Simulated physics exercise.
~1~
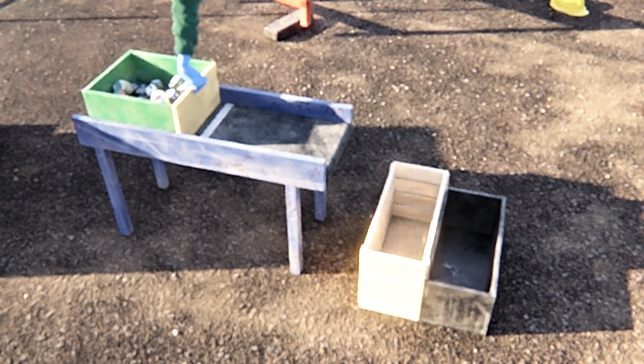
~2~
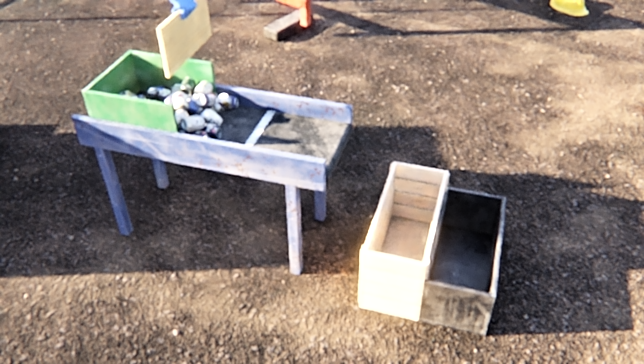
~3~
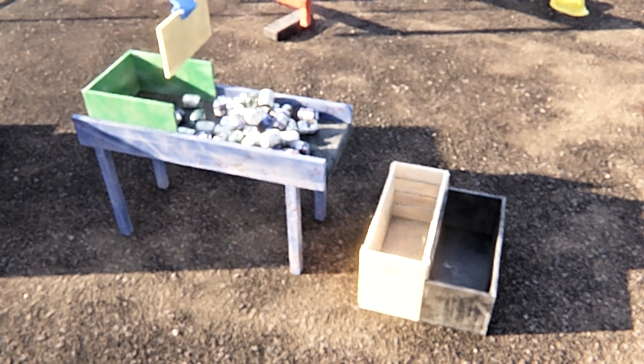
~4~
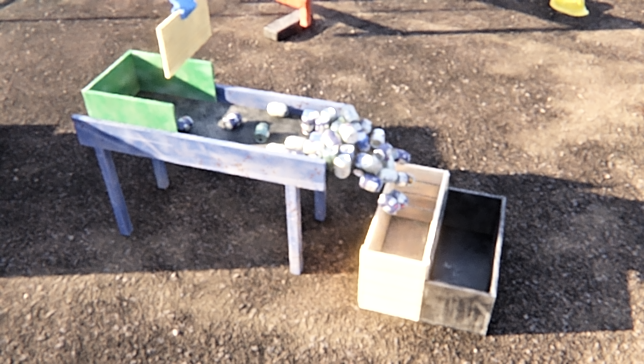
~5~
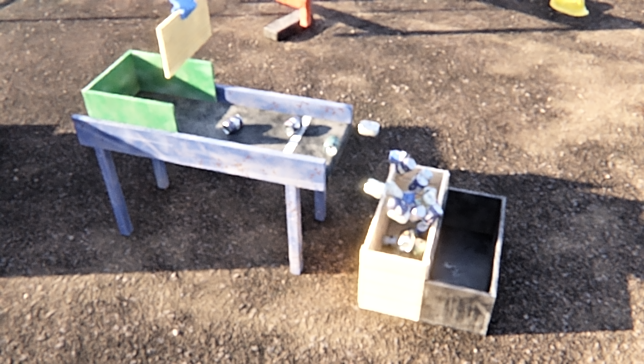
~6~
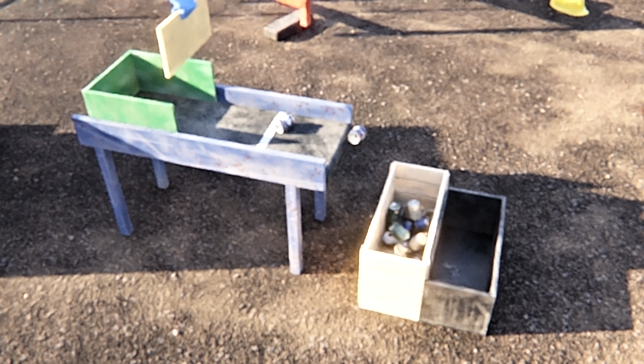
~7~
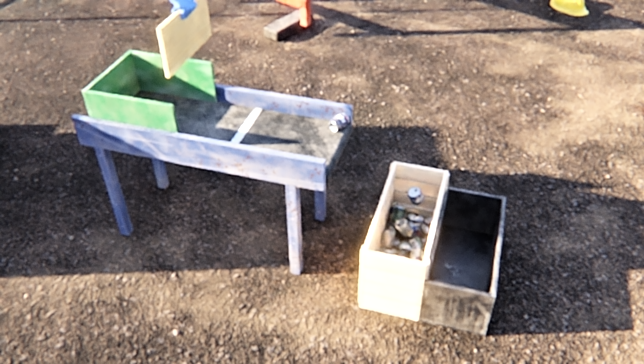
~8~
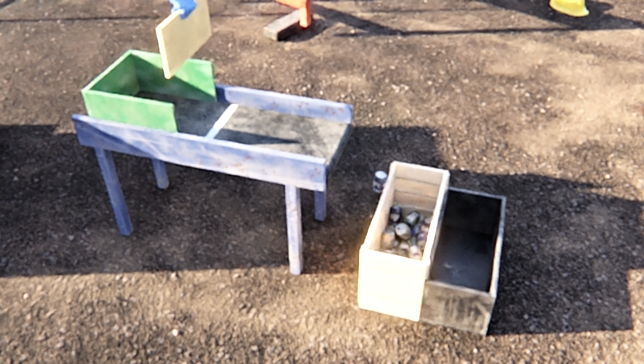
The video shows a gate lifting from a green pen on a blue table outdoors, letting a pile of small cans ride a striped belt rightward and tumble off its end. Nearly all land in the light wooden bin, while one lies on the ground beside it and the black bin stays empty.
